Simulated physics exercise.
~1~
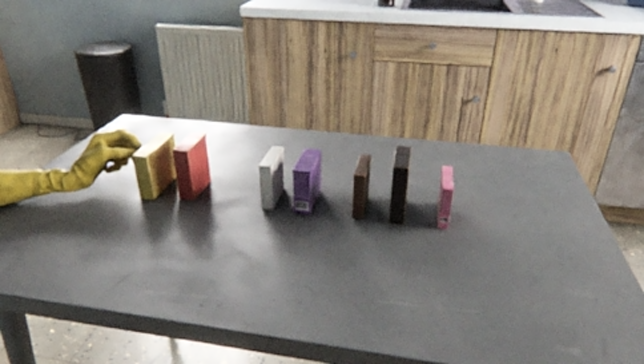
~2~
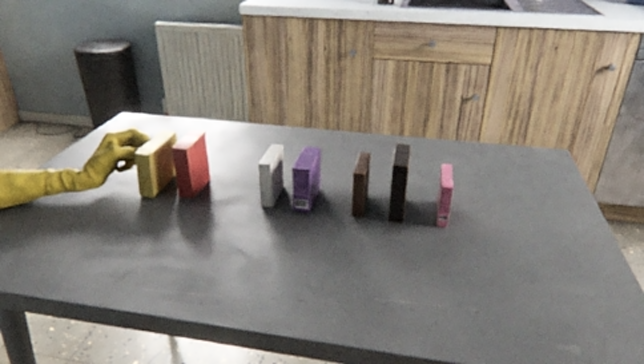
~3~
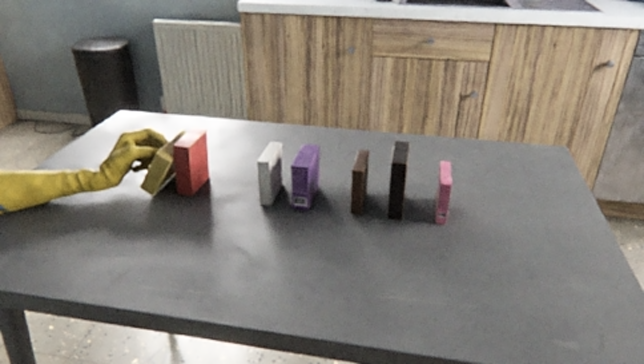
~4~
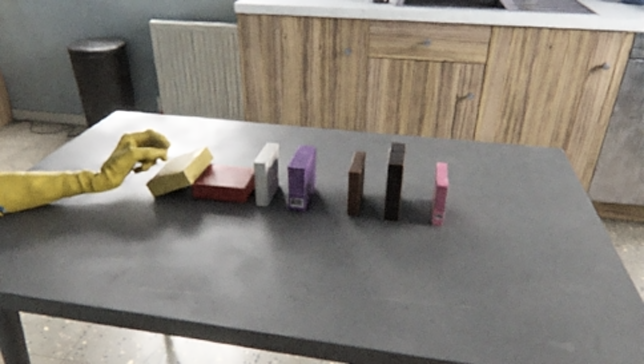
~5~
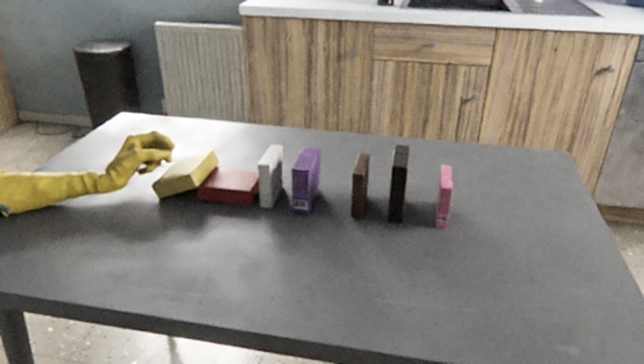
At the start, seven small blocks stand upright in a spaced-out row on a dark table, running from yellow and red on the left through white, purple, brown and black to pink on the right. A hand in a yellow glove reaches in from the left and touches the yellow block. The block tips to the right and leans against the red one. The red block then topples flat toward the white one, and the yellow block drops over with it, resting tilted on its edge. In the end, the glove hovers nearby while the white, purple, brown, black and pink blocks remain standing.
